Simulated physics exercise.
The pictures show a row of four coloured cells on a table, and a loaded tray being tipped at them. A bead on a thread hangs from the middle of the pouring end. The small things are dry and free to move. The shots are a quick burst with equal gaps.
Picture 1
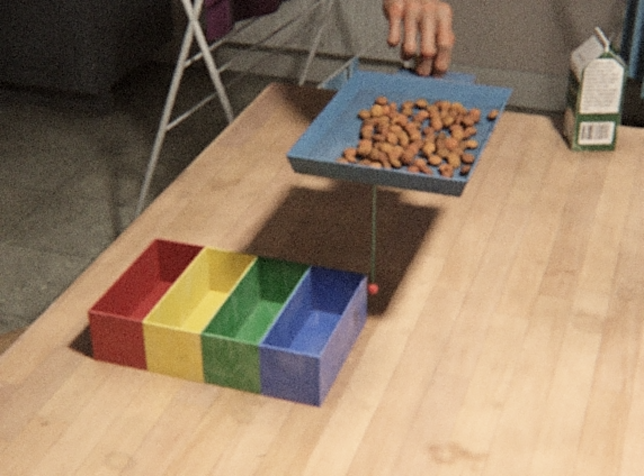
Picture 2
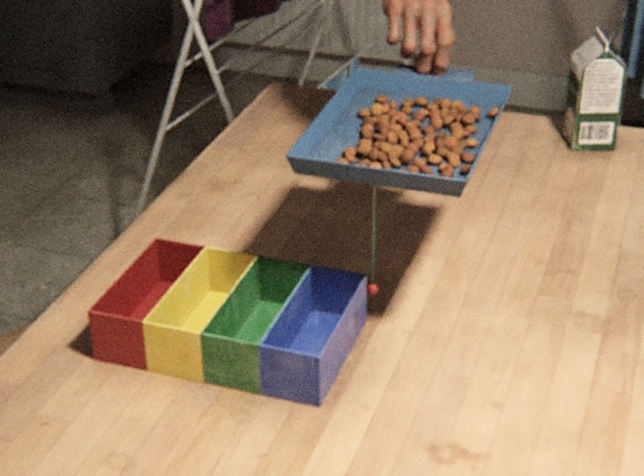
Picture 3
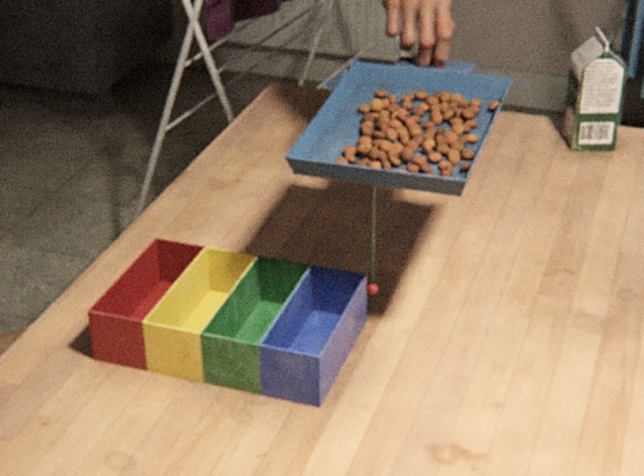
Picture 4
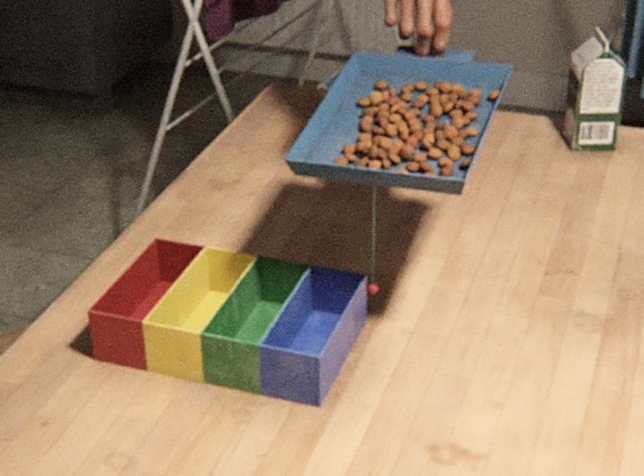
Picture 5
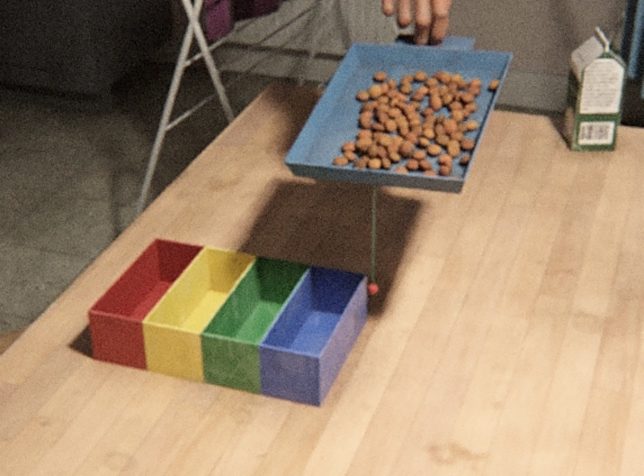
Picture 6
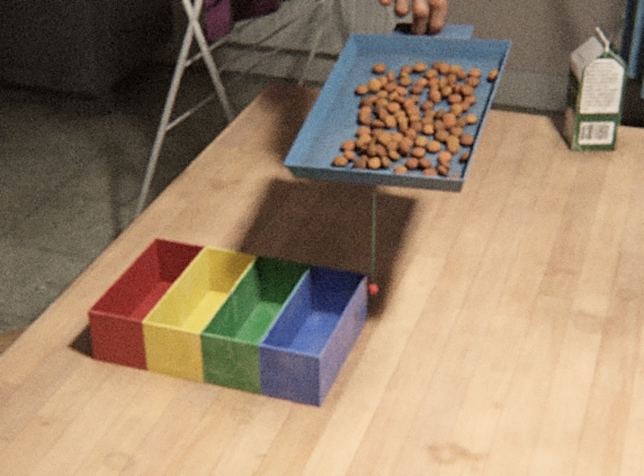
A hand slowly raises the back of a blue tray of brown pieces near coloured cells.
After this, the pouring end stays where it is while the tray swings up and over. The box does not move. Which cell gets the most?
Most goes to the blue cell.
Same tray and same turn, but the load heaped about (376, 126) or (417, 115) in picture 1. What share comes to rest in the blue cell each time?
In turn 50 and 50 in a hundred.
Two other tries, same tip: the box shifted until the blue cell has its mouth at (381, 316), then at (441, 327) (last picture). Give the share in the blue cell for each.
In turn 20 and 0 in a hundred.
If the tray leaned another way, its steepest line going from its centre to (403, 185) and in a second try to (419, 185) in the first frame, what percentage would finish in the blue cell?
First some 0, then 0 per cent.
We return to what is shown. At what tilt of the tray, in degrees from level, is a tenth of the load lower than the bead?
At about 95°.
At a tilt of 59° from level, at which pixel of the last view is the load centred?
Close to (361, 140).
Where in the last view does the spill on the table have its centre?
Near (374, 407).
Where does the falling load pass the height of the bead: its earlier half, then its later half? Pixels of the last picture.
The first part at (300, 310); the rest at (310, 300).
Just after the last frame, tray tipped steeply; every one on the tray.
A moment on, tray tipped right over; roughly a third on the tray; roughly a quarter in the blue cell; about a tenth in the green cell; roughly a third falling or outside the box.
Further on, tray tipped past a quarter turn; roughly half in the blue cell; roughly a quarter in the green cell; roughly a quarter falling or outside the box.
When it is over, tray tipped past a quarter turn; roughly half in the blue cell; roughly a quarter in the green cell; not one in the yellow cell; not one in the red cell; roughly a quarter outside the box.
